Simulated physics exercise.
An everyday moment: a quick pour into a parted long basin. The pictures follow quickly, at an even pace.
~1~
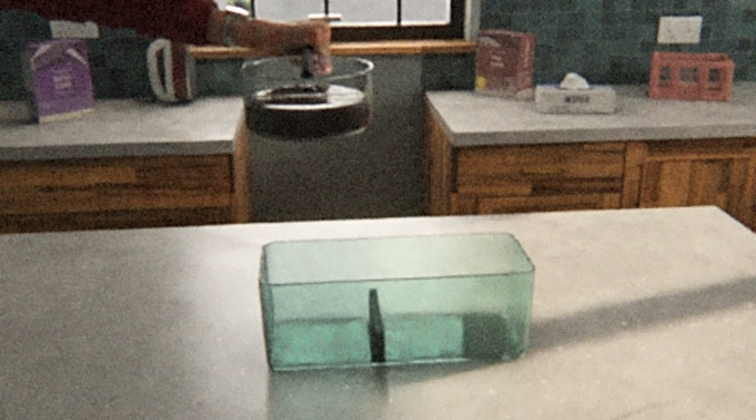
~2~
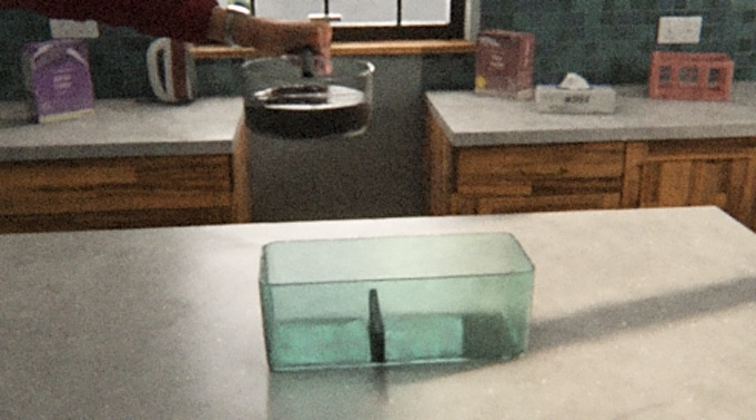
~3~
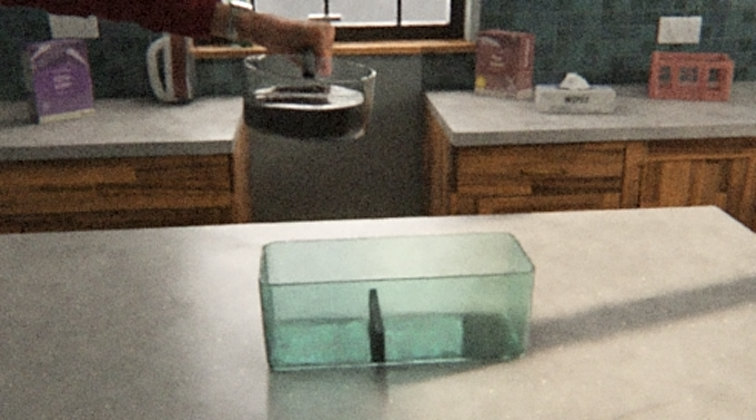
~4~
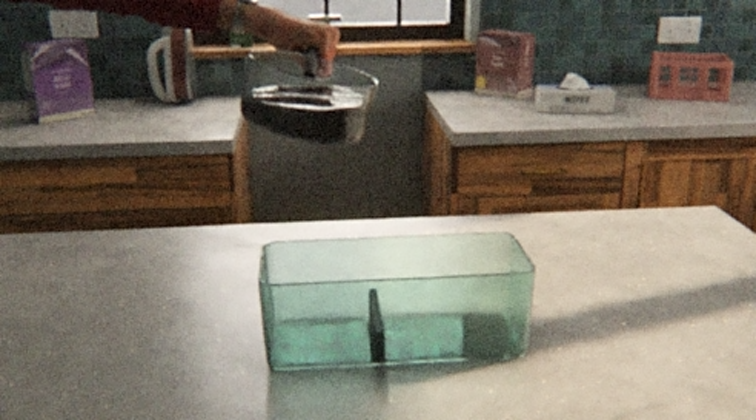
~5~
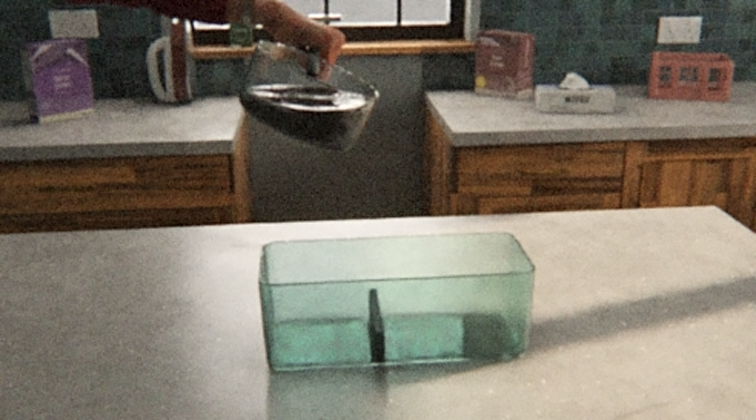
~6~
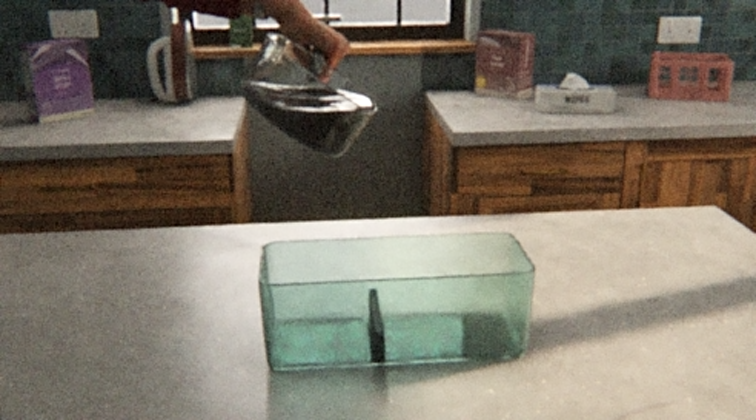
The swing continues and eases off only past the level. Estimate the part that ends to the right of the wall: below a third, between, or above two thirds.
It comes to above two thirds.
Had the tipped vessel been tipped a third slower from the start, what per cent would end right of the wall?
Roughly 95 in a hundred.
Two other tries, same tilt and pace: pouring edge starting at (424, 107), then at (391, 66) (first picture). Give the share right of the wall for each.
About 90 and 90 per cent.
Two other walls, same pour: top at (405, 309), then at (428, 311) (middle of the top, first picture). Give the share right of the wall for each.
Near 55 % and 25 %.
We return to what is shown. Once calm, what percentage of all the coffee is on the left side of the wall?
About 10 per cent.
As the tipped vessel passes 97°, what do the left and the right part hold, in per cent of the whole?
Left: 0 %. Right: 15 %.
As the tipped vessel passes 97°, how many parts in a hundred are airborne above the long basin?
Some 60 per cent.
A moment on, the tilt is 97° and 25 per cent is still to pour, 0 is left of the wall and 16 right of it.
Next, the tilt is 110° and 5 per cent is still to pour, 10 is left of the wall and 72 right of it.
Then the tilt is 110° and 0 per cent is still to pour, 11 is left of the wall and 84 right of it.
Later the tilt is 110° and 0 per cent is still to pour, 11 is left of the wall and 86 right of it.
At rest 11 per cent lies left of the wall, 86 right of it and 3 outside.
